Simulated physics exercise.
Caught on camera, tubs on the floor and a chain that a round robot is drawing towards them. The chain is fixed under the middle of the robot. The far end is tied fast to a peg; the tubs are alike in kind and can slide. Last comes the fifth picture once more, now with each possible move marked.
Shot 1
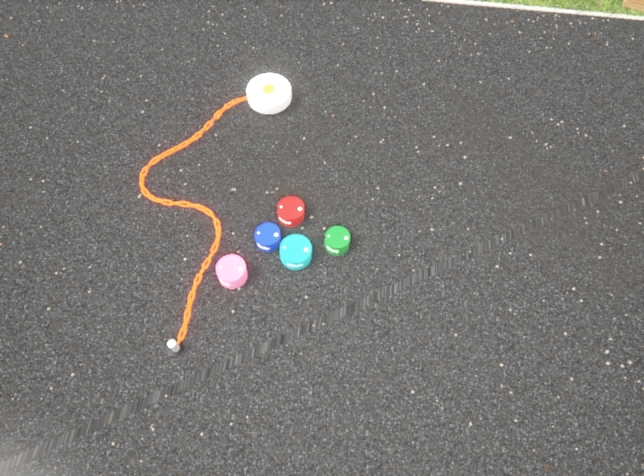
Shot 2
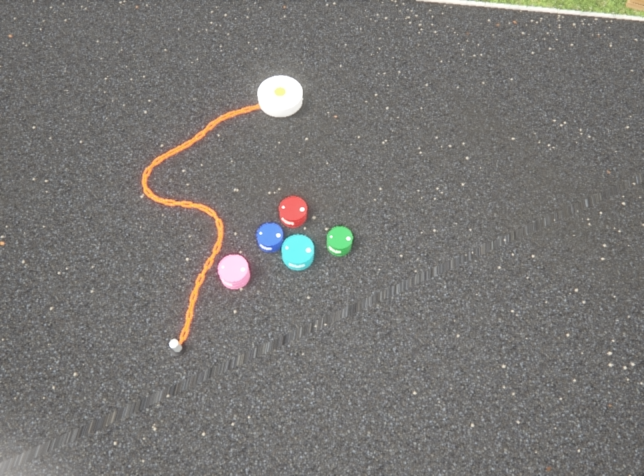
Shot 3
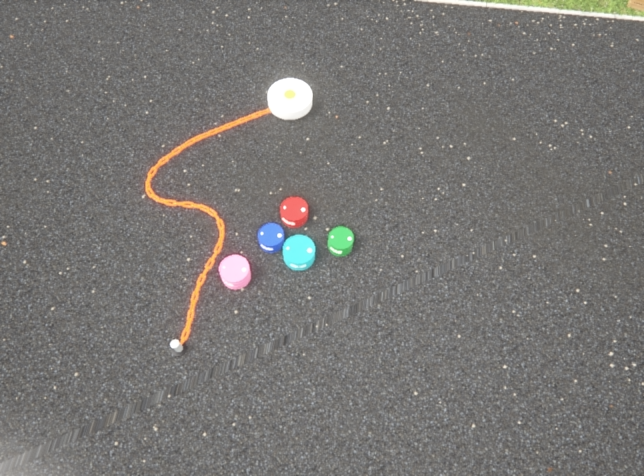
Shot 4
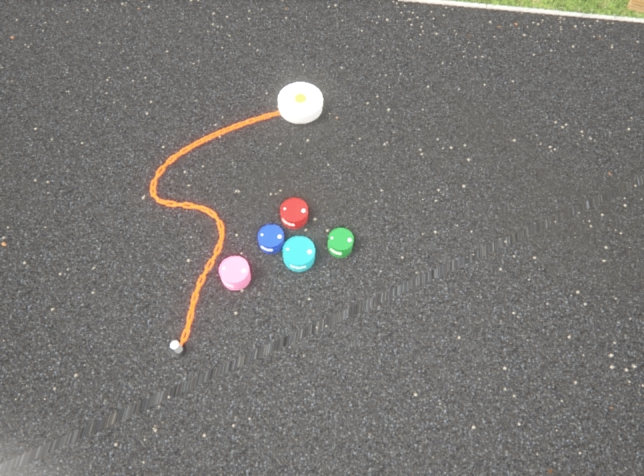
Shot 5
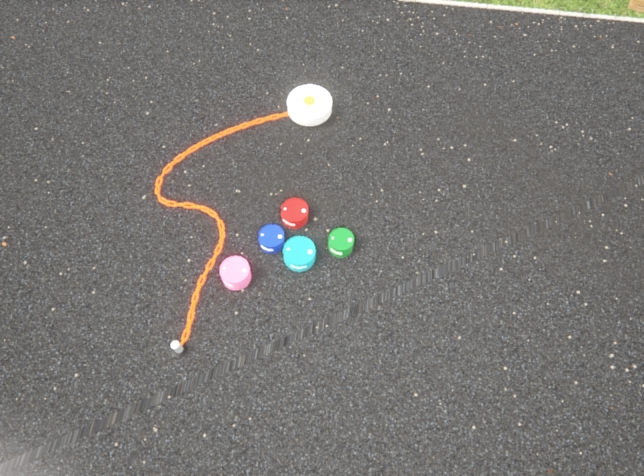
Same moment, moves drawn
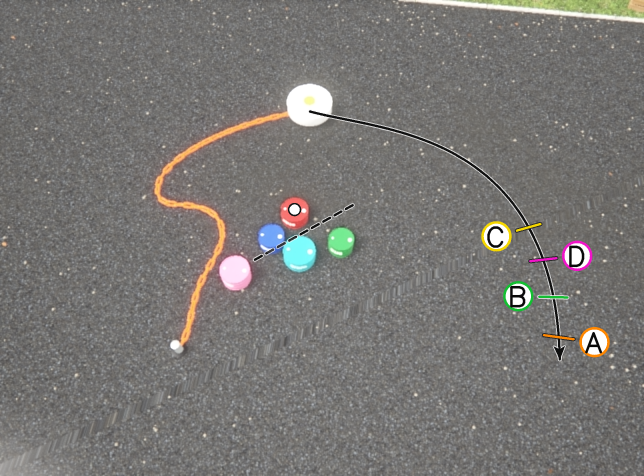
At the start, a round white robot sits above a group of five coloured tubs on dark ground, with a wavy orange chain running from it down to a small peg. The robot then slides slightly right and down, drawing the chain's upper part straighter, while the tubs stay almost still.
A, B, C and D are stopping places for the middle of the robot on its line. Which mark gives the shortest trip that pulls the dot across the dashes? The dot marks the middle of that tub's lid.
Mark B.
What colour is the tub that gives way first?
The red one.
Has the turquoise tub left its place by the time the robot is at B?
By then, yes.
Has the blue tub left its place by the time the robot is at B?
Yes.
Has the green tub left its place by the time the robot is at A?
Yes.
On the marked copy, A at (559, 337); B at (553, 297); C at (529, 227); D at (543, 260); the dashed line at (306, 231); the route from (310, 111) via (488, 177) to (560, 359); the white dot at (295, 210).
Following B. Soon after the start, robot (419, 133); red tub (295, 213).
Later, robot (514, 197); red tub (295, 213).
In the end, robot (557, 294); turquoise tub (300, 264); pink tub (241, 276); blue tub (279, 247); red tub (308, 239); the dot on the red tub is over the dashed line.
As for the rest, A does it too, but is farther than needed; C leaves the dotted tub short, at (297, 217); D leaves the dotted tub short, at (302, 229).
